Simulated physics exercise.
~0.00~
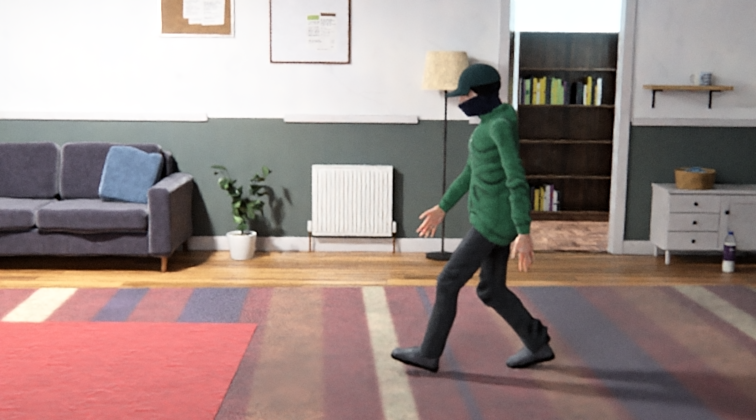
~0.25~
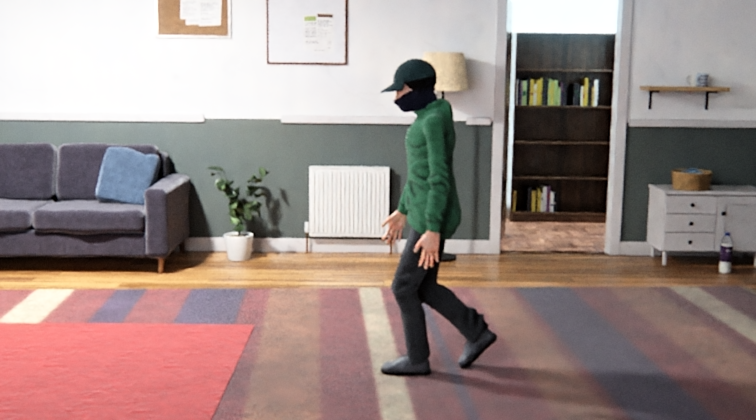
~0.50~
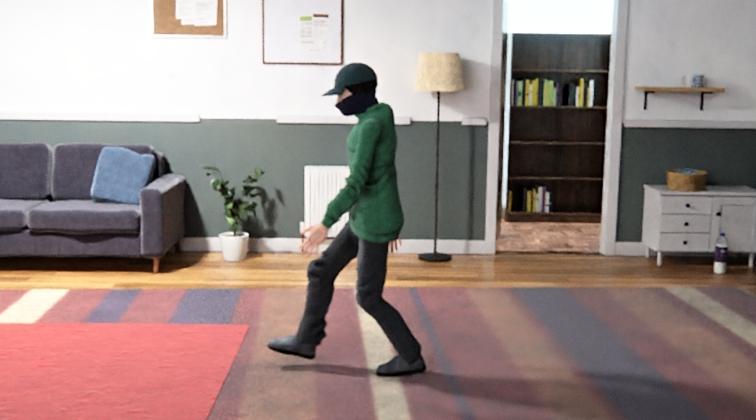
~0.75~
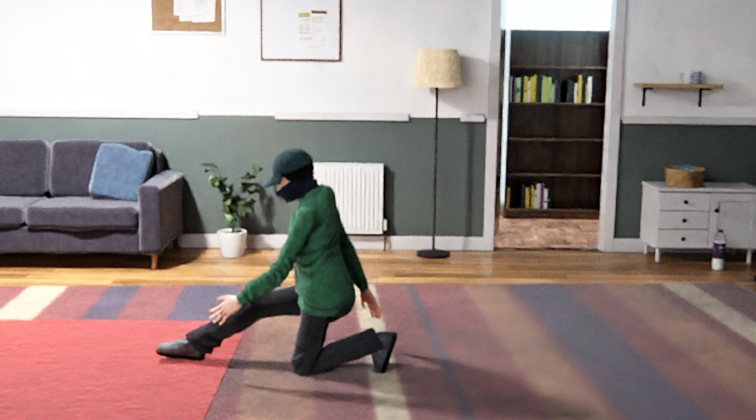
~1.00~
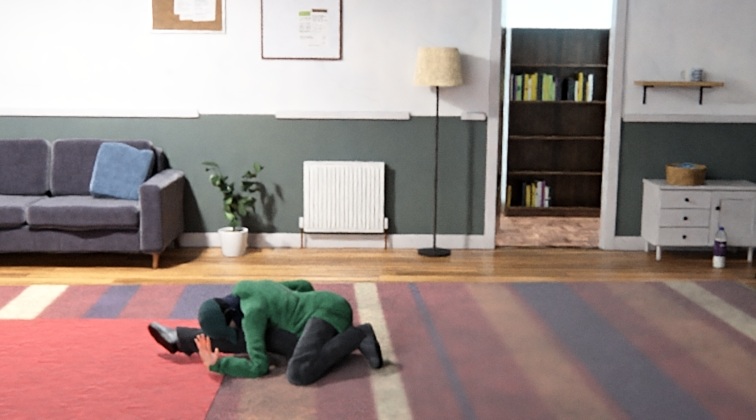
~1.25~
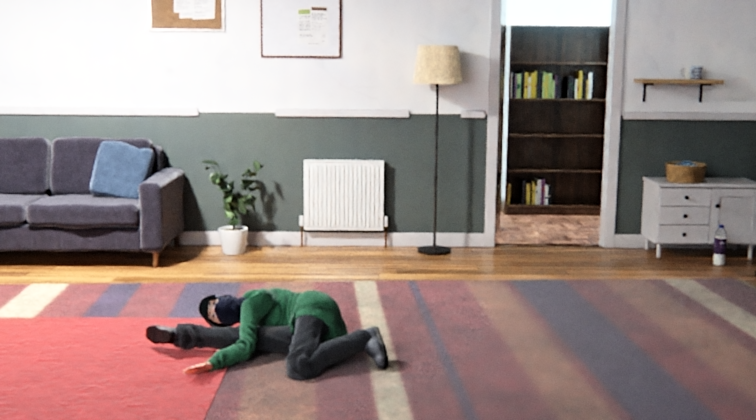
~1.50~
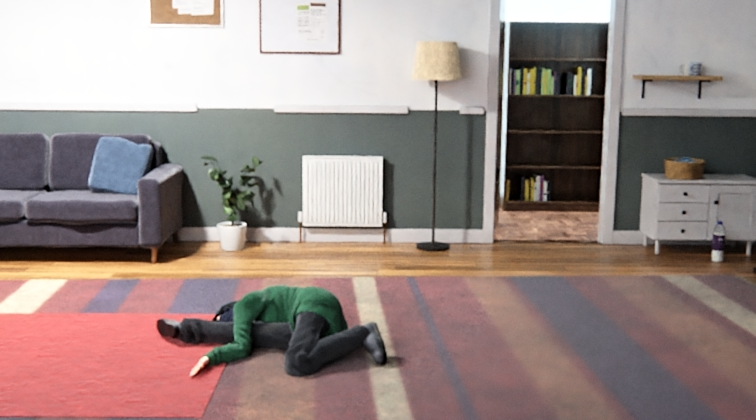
Masked person in green top walking left across a striped carpet, dropping to one knee and slumping forward beside a red mat.
